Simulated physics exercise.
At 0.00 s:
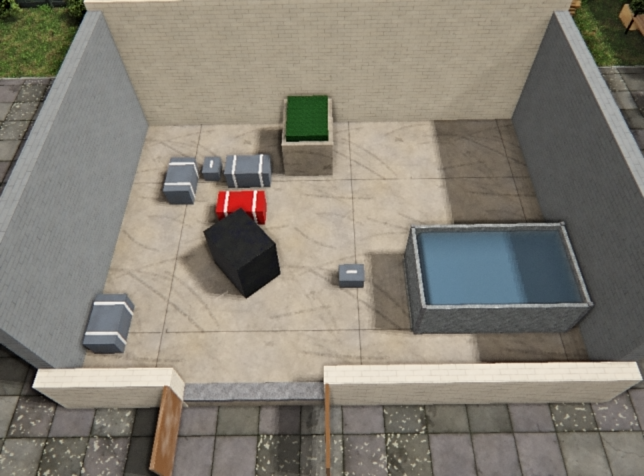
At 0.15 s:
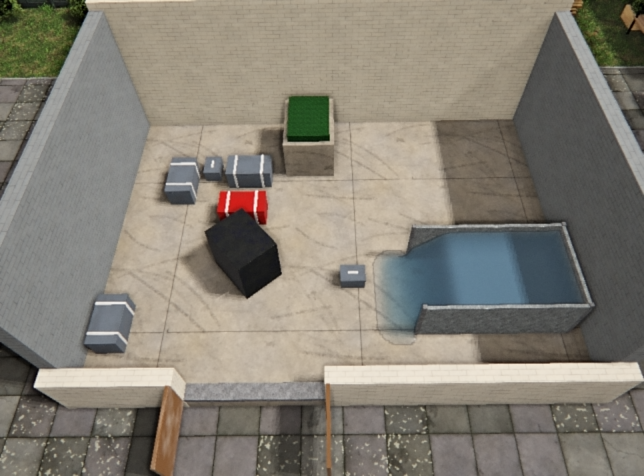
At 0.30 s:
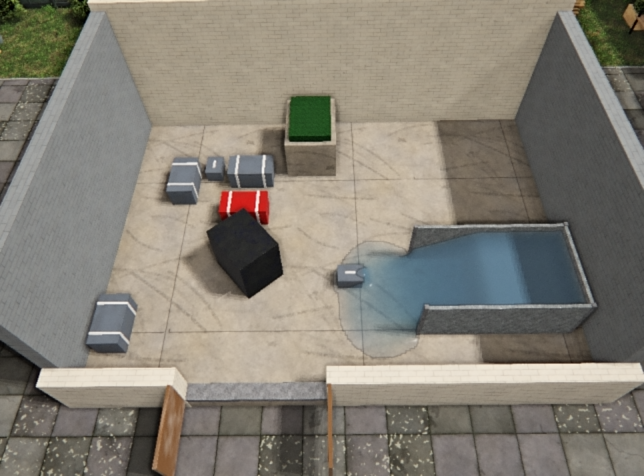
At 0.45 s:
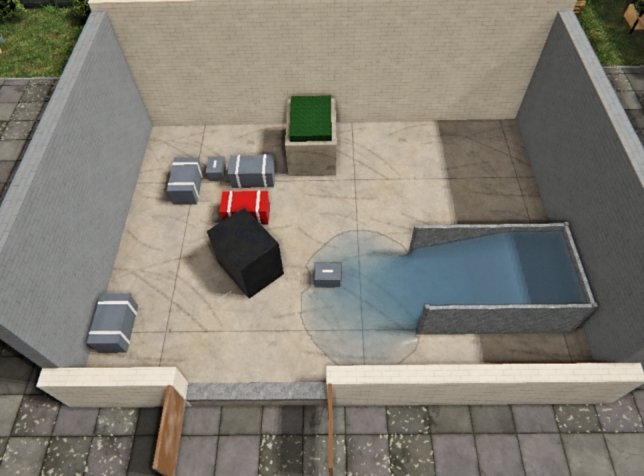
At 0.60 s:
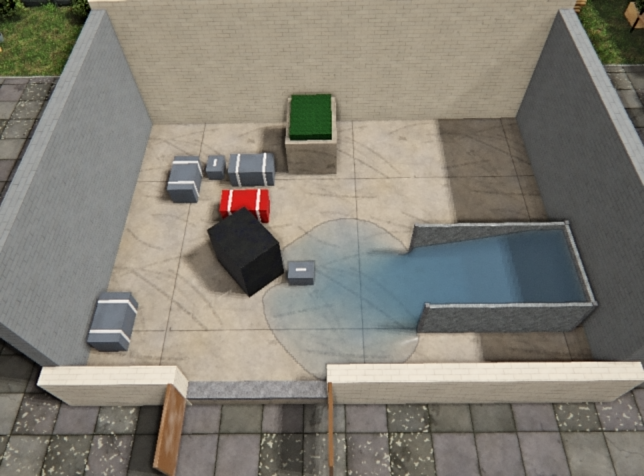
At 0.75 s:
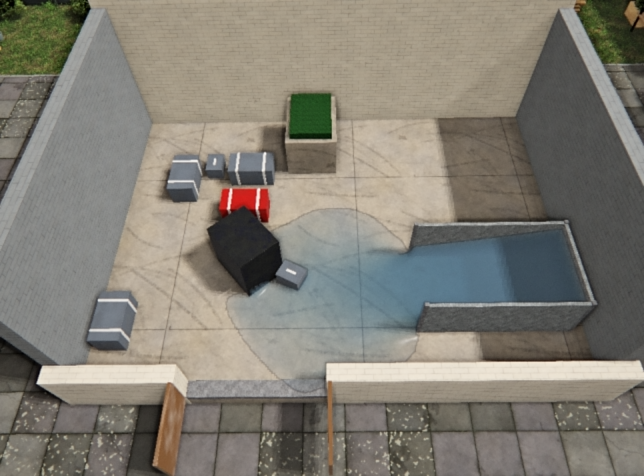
Water poured out through the broken left side of a raised tank and spread across the walled courtyard floor, pushing a small gray box left against a black block while the red trunk stayed put.
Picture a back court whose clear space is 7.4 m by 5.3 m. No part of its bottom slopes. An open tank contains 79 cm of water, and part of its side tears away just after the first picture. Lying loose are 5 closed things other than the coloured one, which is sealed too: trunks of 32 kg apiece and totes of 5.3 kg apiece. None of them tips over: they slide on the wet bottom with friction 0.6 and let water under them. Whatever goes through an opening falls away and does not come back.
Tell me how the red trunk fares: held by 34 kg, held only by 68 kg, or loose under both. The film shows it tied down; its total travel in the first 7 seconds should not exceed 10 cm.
The red trunk is loose under both.
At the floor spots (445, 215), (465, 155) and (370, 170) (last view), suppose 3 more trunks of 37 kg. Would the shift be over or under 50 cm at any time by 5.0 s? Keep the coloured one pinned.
In that order: Not as far, then not as far, then not as far.
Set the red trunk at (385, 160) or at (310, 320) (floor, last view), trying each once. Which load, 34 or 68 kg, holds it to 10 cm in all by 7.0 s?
Well, the little one does for the first, nothing does it for the second.
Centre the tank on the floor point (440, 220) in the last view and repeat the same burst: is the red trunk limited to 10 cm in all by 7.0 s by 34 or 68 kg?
In that case both masses fall short.
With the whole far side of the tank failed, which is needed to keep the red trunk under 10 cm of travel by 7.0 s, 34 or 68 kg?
Note: Low mass sufficient.
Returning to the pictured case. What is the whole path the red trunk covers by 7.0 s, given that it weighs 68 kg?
The total path comes to around 120 cm.
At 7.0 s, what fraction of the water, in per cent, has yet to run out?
78 %.
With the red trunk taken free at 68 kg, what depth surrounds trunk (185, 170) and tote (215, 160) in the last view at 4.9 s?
First roughly 12 cm, second roughly 19 cm.
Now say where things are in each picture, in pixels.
The red trunk at (241, 201), on the bottom; water covers 2.9 m2; 0 of 6 have shifted, in the first picture.
The red trunk at (242, 201) rests on the ground; water covers 3.7 m2; 0 of 6 have shifted, in the second picture.
The red trunk at (243, 201) rests on the ground; 4.9 m2 under water; 1 of 6 have shifted, in the third picture.
The red trunk at (244, 201) rests on the ground; 6.4 m2 under water; 1 of 6 have shifted, in the fourth picture.
The red trunk at (244, 200), on the bottom; water covers 8.1 m2; 1 of 6 have shifted, in the fifth picture.
The red trunk at (244, 199), on the bottom; 9.7 m2 under water; 1 of 6 have shifted, in the sixth picture.
After 1.4 s the red trunk would be 17 cm from its start with 34 kg and 3 cm from its start with 68 kg; 10 cm of water round it then.
After 3.1 s the red trunk would be 210 cm from its start with 34 kg and 120 cm from its start with 68 kg; 9 cm of water round it then.
After 4.9 s the red trunk would be 254 cm from its start with 34 kg and 122 cm from its start with 68 kg; 9 cm of water round it then.
After 7.0 s the red trunk would be 210 cm from its start with 34 kg and 122 cm from its start with 68 kg; 10 cm of water round it then.
